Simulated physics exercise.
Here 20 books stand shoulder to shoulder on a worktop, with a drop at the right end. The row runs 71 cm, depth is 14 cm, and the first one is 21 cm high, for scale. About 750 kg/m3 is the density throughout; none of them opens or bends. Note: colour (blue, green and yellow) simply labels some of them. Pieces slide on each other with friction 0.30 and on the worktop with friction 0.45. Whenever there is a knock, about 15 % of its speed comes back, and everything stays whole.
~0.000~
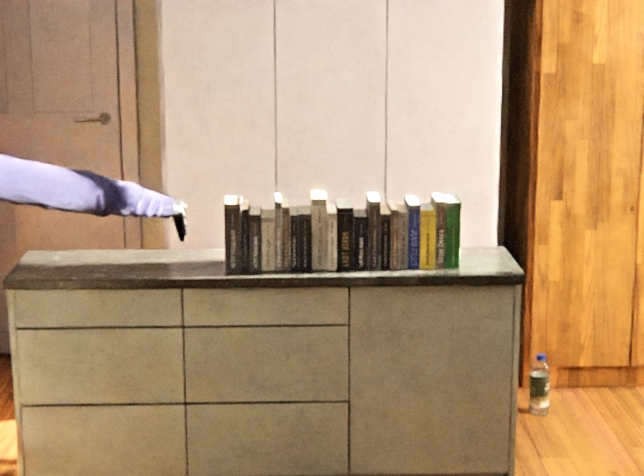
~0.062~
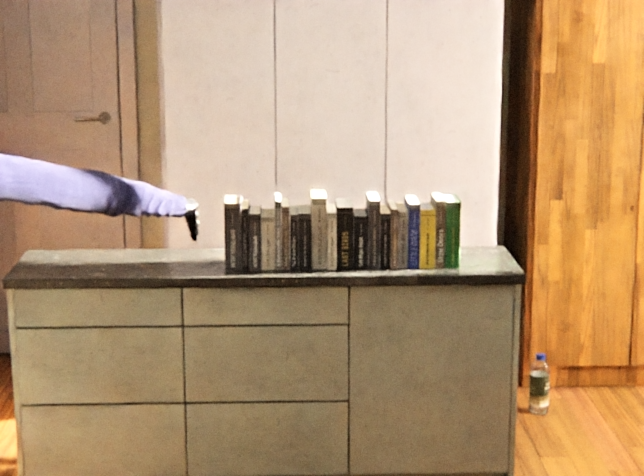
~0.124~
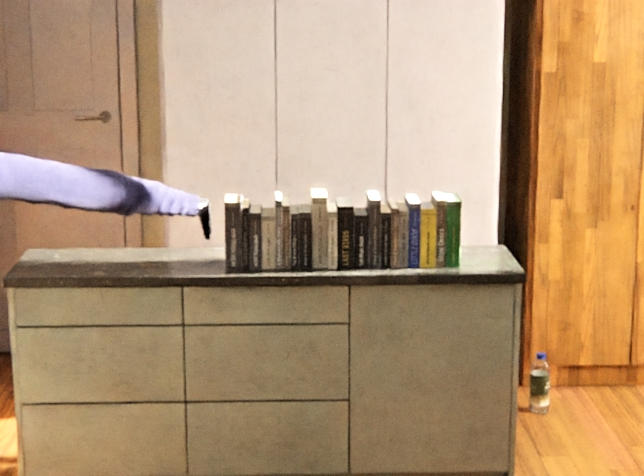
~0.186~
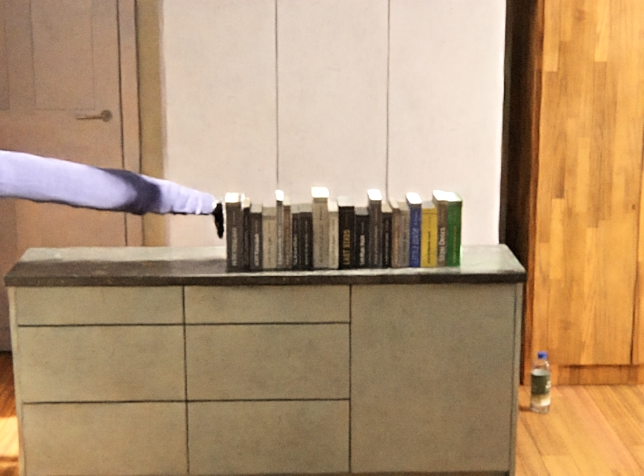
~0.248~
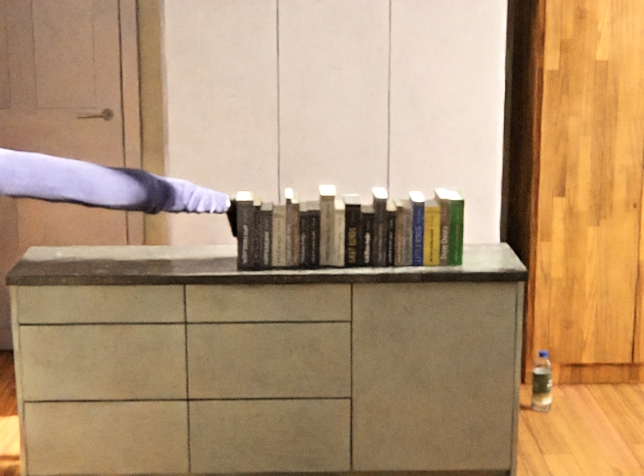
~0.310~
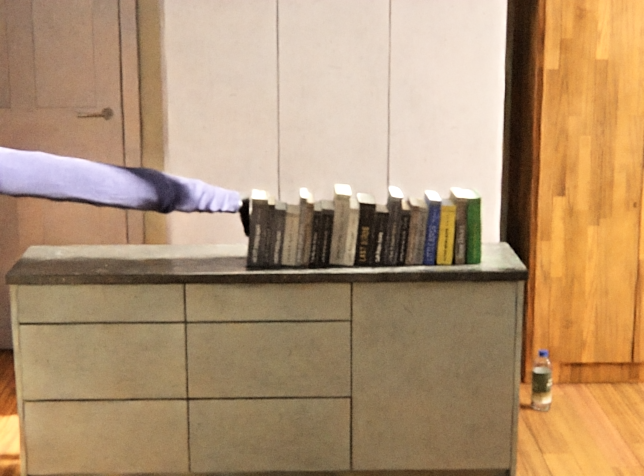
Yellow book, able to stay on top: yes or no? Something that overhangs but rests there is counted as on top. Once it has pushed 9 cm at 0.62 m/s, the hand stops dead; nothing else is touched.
Yes.
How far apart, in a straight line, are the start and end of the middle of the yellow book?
I'd say close to 25 cm away from its start.
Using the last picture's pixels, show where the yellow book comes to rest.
It stops roughly at (505, 243).
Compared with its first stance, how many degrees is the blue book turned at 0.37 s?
About 15°.
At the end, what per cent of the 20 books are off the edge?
Around 5 per cent, I'd say.
By 0.37 s, none of the 20 books off the edge, 20 disturbed; yellow book tilted 14°; green book tilted 22°.
By 0.42 s, none of the 20 books off the edge, 20 disturbed; yellow book tilted 21°; green book tilted 40°.
By 0.72 s, 1 of the 20 books off the edge; yellow book on its side; green book on its side.
When it is over (1.1 s), 1 of the 20 books off the edge; yellow book on its side; green book on its side; blue book tilted 42°. In pixels of the last frame, middles, yellow book near (505, 243), green book near (561, 453).
